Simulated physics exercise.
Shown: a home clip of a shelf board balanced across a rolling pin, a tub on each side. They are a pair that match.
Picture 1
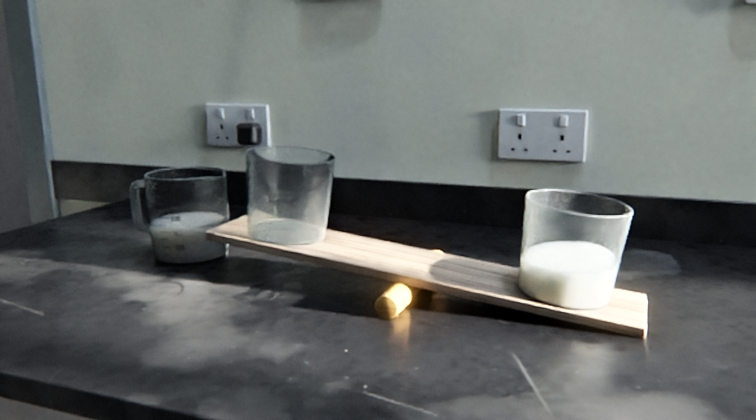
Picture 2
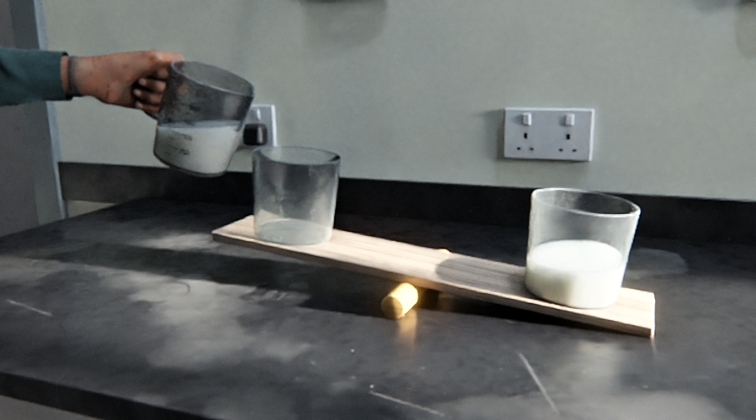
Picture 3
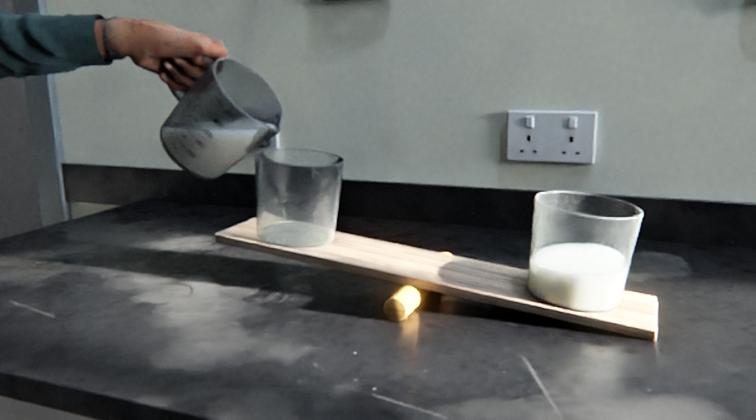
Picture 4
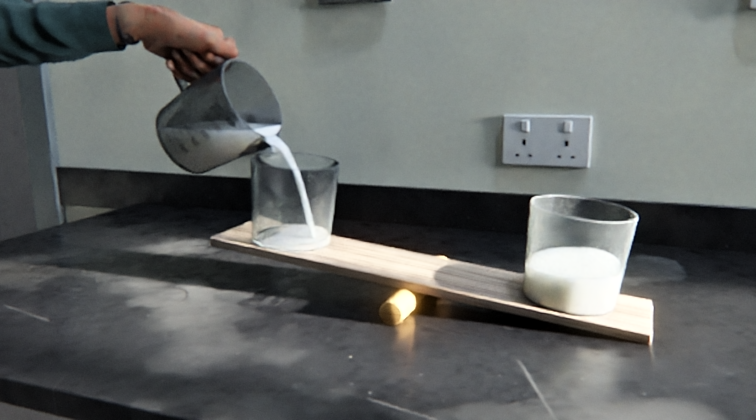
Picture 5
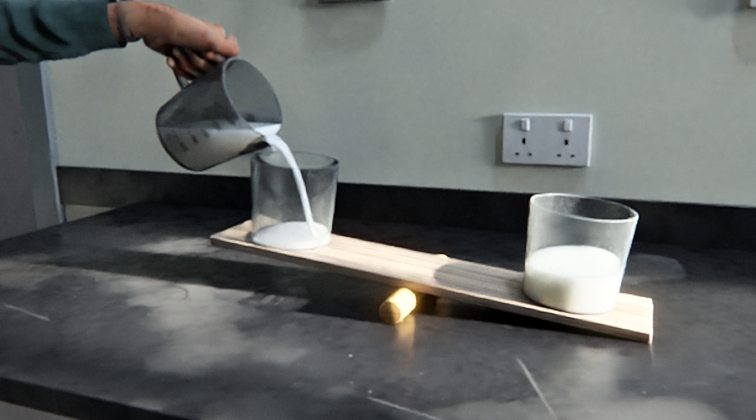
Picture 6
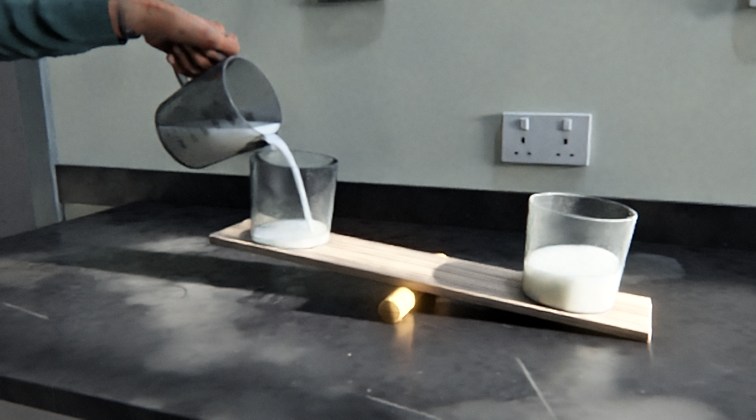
On a dark countertop, a hand lifts a jug of white liquid and tilts it, pouring a stream into the empty, raised left container on a tilted board, while the partly filled right container stays on the low side.
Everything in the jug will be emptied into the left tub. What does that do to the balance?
It turns it.
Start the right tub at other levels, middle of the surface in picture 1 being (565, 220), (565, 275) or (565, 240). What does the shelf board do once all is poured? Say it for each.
As listed: Holds still, tips over, holds still.
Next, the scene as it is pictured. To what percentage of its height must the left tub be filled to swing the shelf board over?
Around 35 per cent, I'd say.
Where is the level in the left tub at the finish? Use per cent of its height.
45 out of a hundred, or close to it.
Shortly, the left tub is about a quarter full; the shelf board leans as before.
Then, the left tub is about half full; the shelf board has swung over, and that end is down.
At the finish, the left tub is about half full; the shelf board has swung over, and that end is down.
